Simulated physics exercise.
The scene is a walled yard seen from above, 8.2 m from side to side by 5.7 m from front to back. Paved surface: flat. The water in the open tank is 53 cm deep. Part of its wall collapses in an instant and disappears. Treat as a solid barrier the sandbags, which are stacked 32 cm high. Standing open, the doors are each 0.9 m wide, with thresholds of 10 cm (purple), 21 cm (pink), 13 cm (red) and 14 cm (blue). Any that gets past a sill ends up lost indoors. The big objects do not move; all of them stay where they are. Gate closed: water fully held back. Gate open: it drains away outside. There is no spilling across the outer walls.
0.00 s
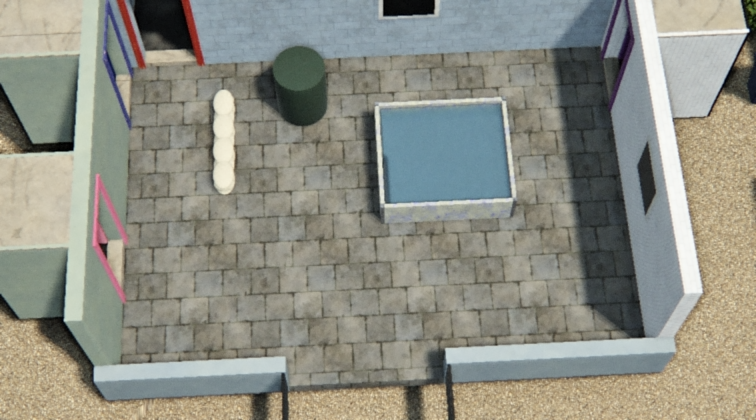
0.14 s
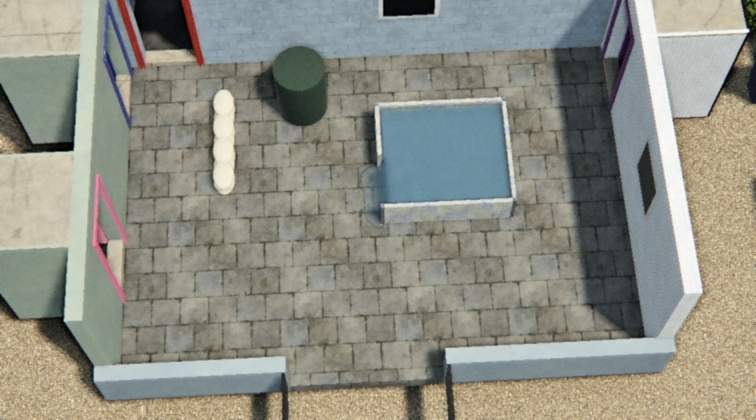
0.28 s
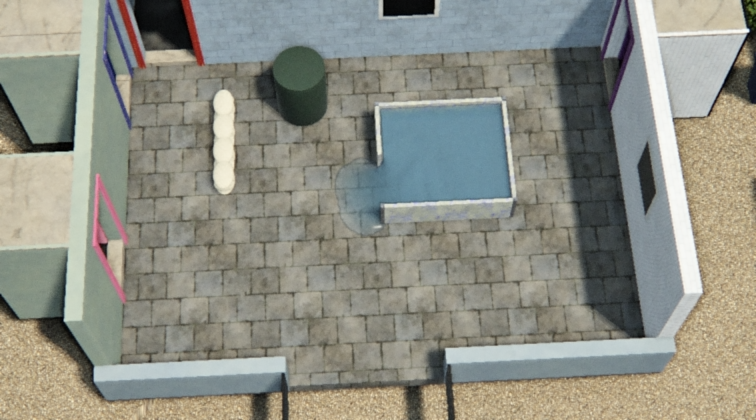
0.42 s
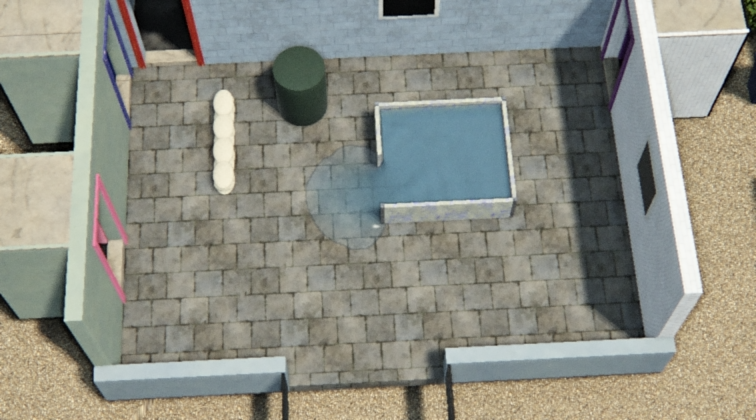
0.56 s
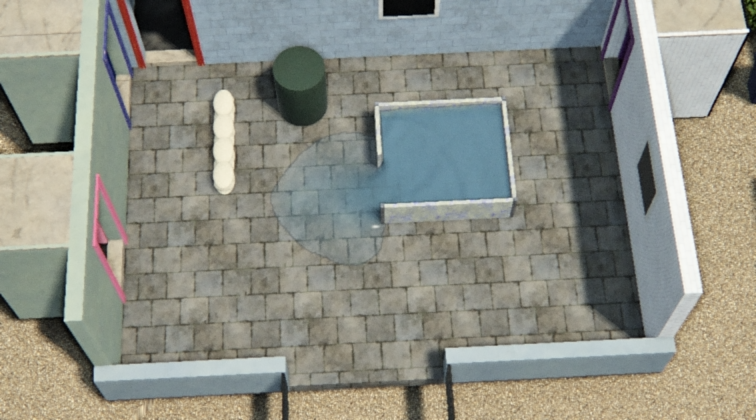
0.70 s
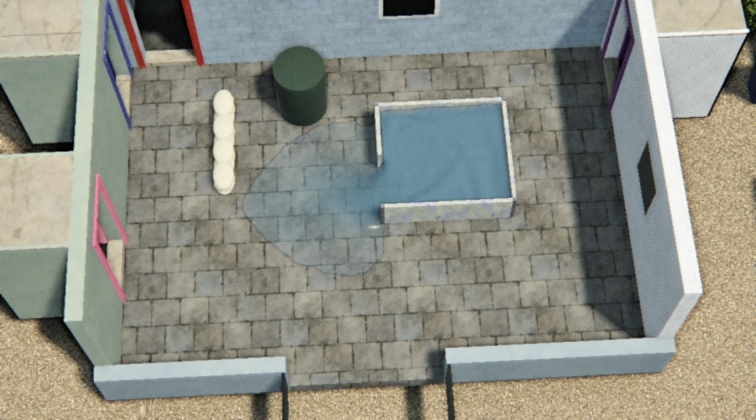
Water poured through a gap that suddenly opened in the left side of the square tank, then fanned out in a thin, widening sheet across the paved yard toward the white sandbags.
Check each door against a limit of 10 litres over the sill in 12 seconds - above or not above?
Check: Purple door not above; pink door not above; red door not above; blue door not above.
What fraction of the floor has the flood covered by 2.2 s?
Around 35 per cent.
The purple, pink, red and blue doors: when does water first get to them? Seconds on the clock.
Purple: 8.0 s; pink: 1.8 s; red: 2.8 s; blue: 3.4 s.
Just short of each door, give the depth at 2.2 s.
Depth readings (cm): Purple = 0; pink = 17; red = 0; blue = 0.
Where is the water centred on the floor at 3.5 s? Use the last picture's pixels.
About (322, 203).
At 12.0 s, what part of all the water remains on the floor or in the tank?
That would be close to 92 per cent.
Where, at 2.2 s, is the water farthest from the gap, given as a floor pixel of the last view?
That lands around (123, 324) in the last picture.
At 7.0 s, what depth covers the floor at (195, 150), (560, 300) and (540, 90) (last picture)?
Depths: About 8, 0 and 2 centimetres.
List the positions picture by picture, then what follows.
The open tank at (444, 154) is whole and still, 53 cm deep, in the first picture.
The front is at (374, 170), 0.5 m from the gap at (383, 191); 0.1 m2 of floor is under water; 53 cm left at the back of the open tank, in the second picture.
The front is at (342, 178), 0.8 m from the gap at (383, 191); 0.7 m2 of floor is under water; 53 cm left at the back of the open tank, in the third picture.
Water pours out at (383, 192) and has run 1.2 m, to (313, 185); typically 6 cm deep outside, 53 cm at the open tank's back, in the fourth picture.
Water pours out at (383, 192) and has run 1.8 m, to (277, 194); typically 4 cm deep outside, 53 cm at the open tank's back, in the fifth picture.
Water pours out at (383, 191) and has run 2.2 m, to (252, 211); typically 4 cm deep outside, 52 cm at the open tank's back, in the sixth picture.
After 1.4 s water covers 20 % of the floor and is deepest (26 cm) near (368, 199); purple door not reached, pink door not reached, red door not reached, blue door not reached.
After 2.2 s water covers 35 % of the floor and is deepest (22 cm) near (248, 166); purple door not reached, pink door 17 cm at the sill, 0 L in, red door not reached, blue door not reached.
After 3.5 s water covers 40 % of the floor and is deepest (24 cm) near (121, 379); purple door not reached, pink door 16 cm at the sill, 0 L in, red door 3 cm at the sill, 0 L in, blue door 1 cm at the sill, 0 L in.
After 7.0 s water covers 65 % of the floor and is deepest (12 cm) near (131, 115); purple door not reached, pink door 9 cm at the sill, 0 L in, red door 8 cm at the sill, 0 L in, blue door 11 cm at the sill, 0 L in.
After 12.0 s water covers 90 % of the floor and is deepest (9 cm) near (121, 379); purple door 3 cm at the sill, 0 L in, pink door 7 cm at the sill, 0 L in, red door 7 cm at the sill, 0 L in, blue door 7 cm at the sill, 0 L in.
